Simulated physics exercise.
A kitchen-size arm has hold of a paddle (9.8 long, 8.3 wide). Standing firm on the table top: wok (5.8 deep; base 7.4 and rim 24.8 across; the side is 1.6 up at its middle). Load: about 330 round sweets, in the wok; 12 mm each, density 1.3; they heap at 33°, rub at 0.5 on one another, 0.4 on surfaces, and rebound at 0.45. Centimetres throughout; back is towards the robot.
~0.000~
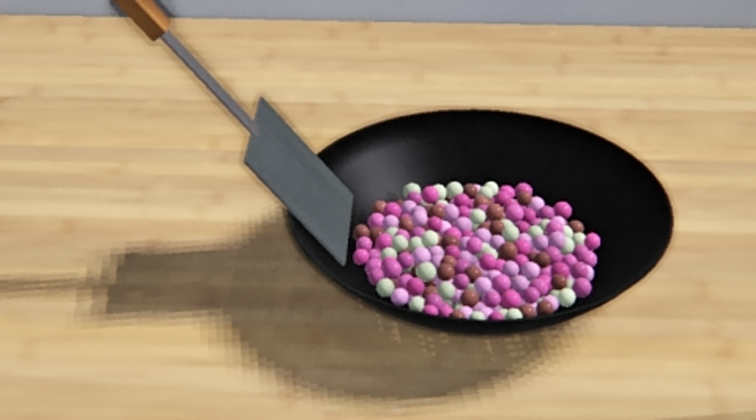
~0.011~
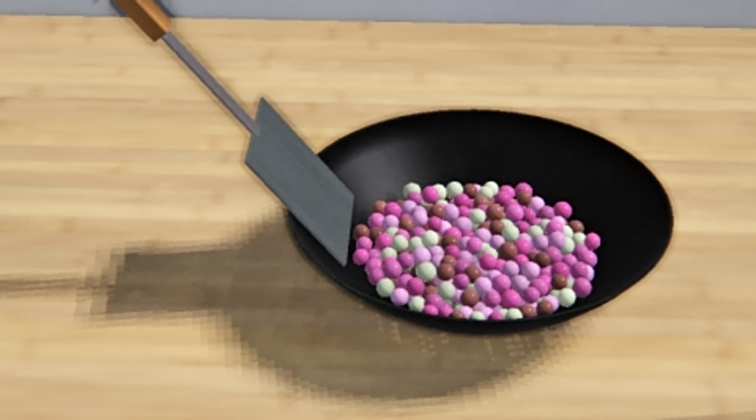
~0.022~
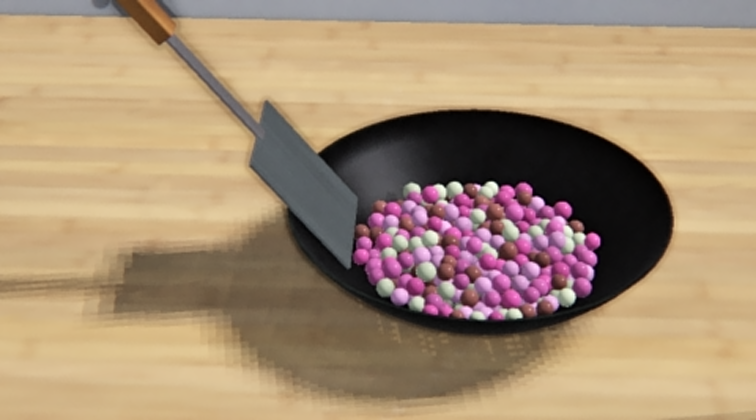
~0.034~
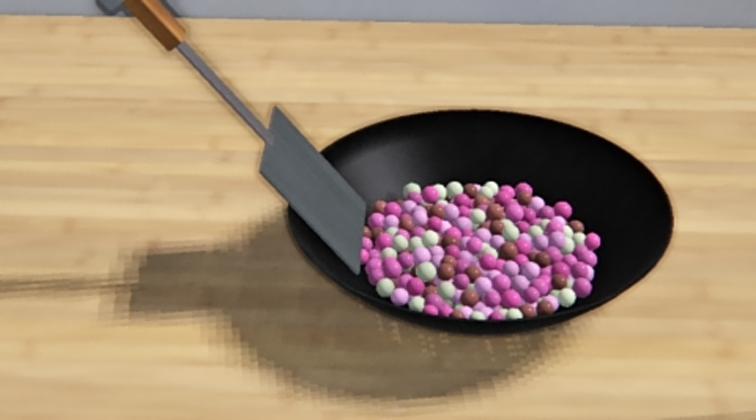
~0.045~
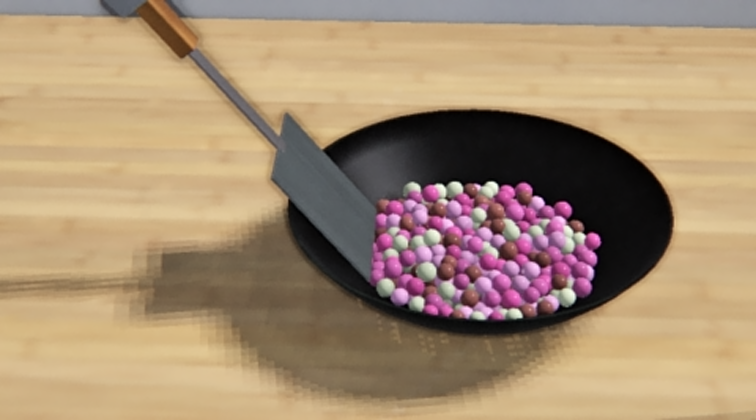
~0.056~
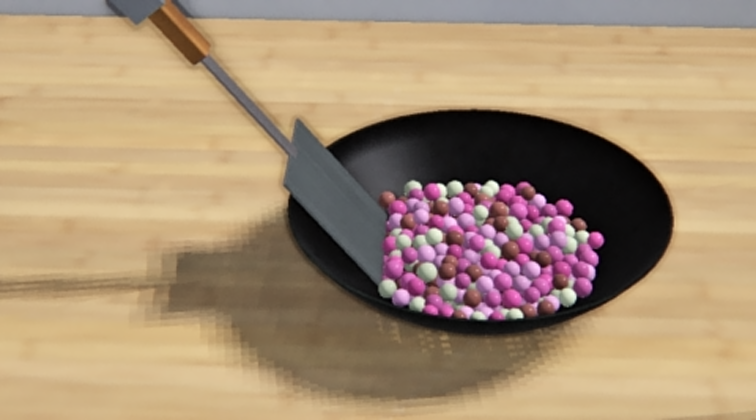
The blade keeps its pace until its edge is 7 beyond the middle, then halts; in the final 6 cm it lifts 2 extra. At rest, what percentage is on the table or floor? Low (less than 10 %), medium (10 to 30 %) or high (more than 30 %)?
Answer: Medium; 10 to 30 % of the round sweets finish on the table or floor.
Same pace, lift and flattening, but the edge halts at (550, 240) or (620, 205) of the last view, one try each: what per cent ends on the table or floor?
Some 0 and 50 per cent.
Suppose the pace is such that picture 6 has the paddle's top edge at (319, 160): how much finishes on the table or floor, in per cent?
Some 50 per cent.
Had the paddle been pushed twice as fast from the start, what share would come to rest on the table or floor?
In that case some 45 per cent.
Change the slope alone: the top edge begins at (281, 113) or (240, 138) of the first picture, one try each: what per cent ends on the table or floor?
Some 25 and 25 per cent.
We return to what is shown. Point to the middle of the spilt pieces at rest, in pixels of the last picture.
At about (733, 272).
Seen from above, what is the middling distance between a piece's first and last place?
Some 7 cm.
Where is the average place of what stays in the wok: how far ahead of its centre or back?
About 4.0 cm ahead.
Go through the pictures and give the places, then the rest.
The first picture shows the paddle top edge at (253, 128), sloping 52°; upper third of the load around (481, 242), from x 360 to 590, top at y 190; 333 in the wok.
The second picture shows the paddle top edge at (254, 128), sloping 52°; upper third of the load around (481, 242), from x 360 to 590, top at y 190.
The third picture shows the paddle top edge at (258, 131), sloping 52°; upper third of the load around (481, 242), from x 360 to 590, top at y 190.
The fourth picture shows the paddle top edge at (267, 137), sloping 52°; upper third of the load around (481, 242), from x 360 to 590, top at y 190.
The fifth picture shows the paddle top edge at (279, 144), sloping 52°; upper third of the load around (481, 242), from x 365 to 590, top at y 190.
The sixth picture shows the paddle top edge at (291, 150), sloping 52°; upper third of the load around (482, 241), from x 370 to 595, top at y 190; 333 in the wok.
After 0.13 s, sloping 52°, highest piece 6 above the table; 333 in the wok.
After 0.20 s, sloping 52°, highest piece 7 above the table; 331 in the wok, 2 on the blade or in flight.
After 0.44 s, sloping 52°, highest piece 8 above the table; 266 in the wok, 50 on the table or floor, 17 on the blade or in flight.
After 1.49 s, sloping 52°, highest piece 7 above the table; 265 in the wok, 68 on the table or floor.
In the end, 265 in the wok, 68 on the table or floor. That is 20 % on the table or floor.
